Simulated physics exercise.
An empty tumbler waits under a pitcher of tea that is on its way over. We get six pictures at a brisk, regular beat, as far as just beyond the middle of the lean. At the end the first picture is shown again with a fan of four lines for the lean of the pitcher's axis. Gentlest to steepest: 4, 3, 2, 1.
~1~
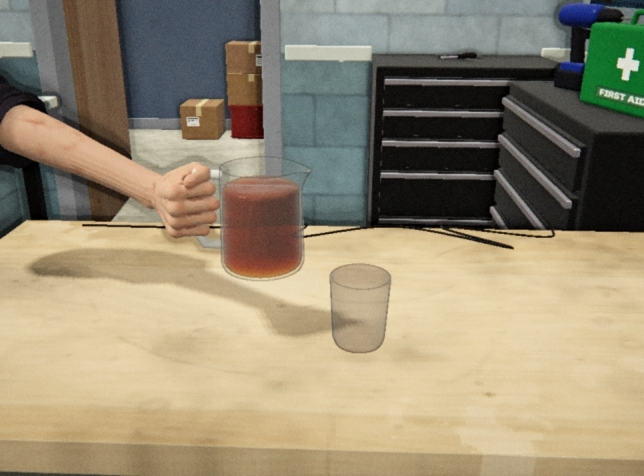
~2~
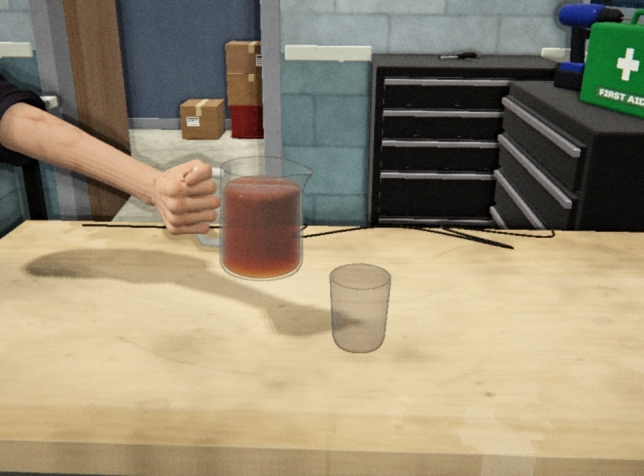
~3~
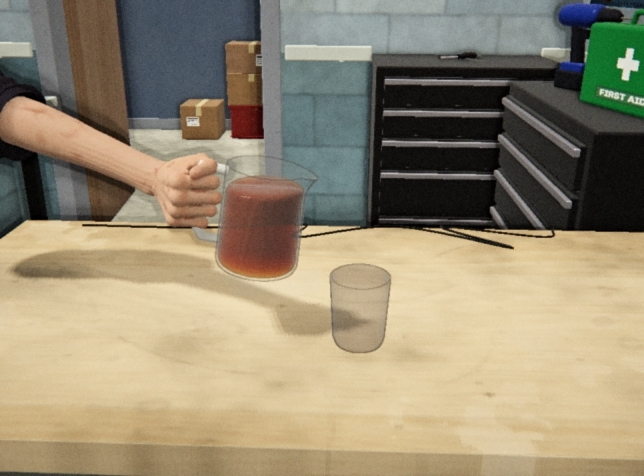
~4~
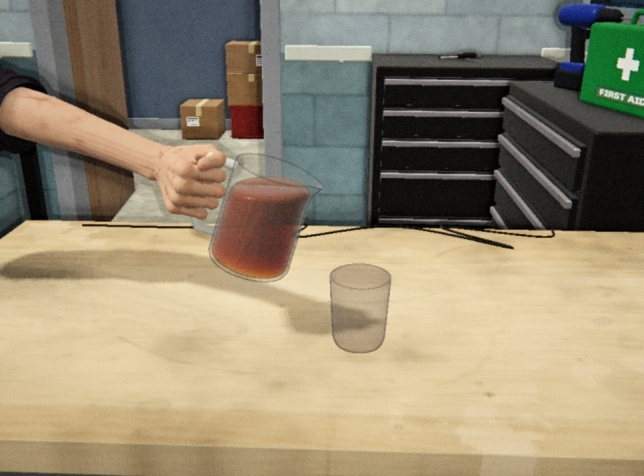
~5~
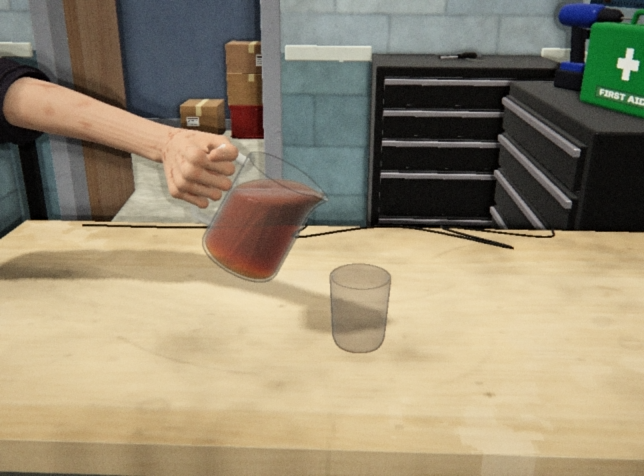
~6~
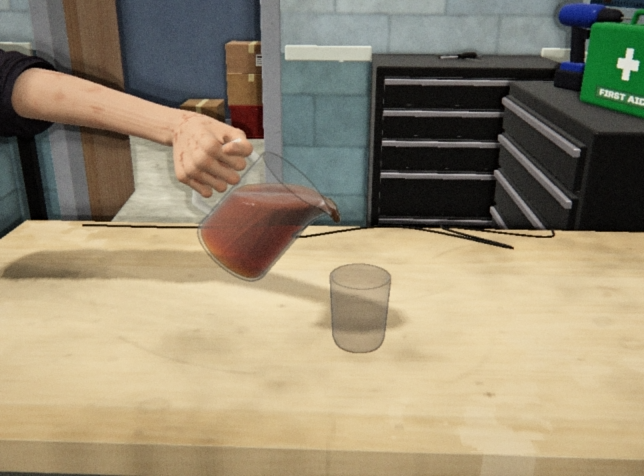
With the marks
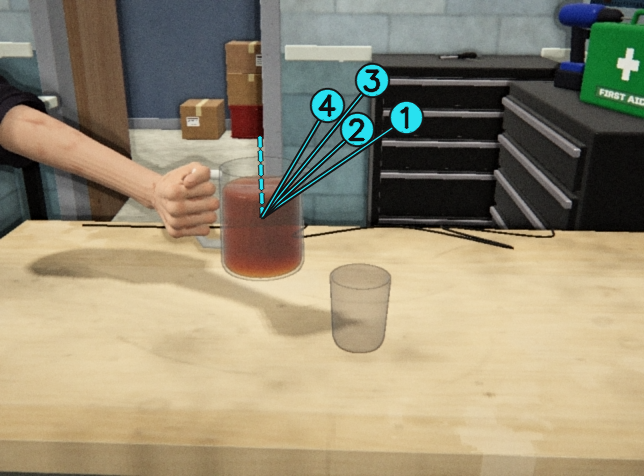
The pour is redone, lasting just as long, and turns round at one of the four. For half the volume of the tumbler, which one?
Take 1.
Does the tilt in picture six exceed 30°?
Yes.
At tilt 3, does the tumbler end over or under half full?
Under half.
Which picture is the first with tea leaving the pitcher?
In picture 6.
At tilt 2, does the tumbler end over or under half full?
Under half.
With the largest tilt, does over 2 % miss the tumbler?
No.
In cyan, 1 at (392, 127); 2 at (345, 140); 3 at (362, 94); 4 at (319, 120).
If 1 is chosen, the tumbler ends with about 51 % of what it can hold.
If 2 is chosen, the tumbler ends with about 32 % of what it can hold.
If 3 is chosen, the tumbler ends with about 17 % of what it can hold.
If 4 is chosen, the tumbler ends with about 6 % of what it can hold.
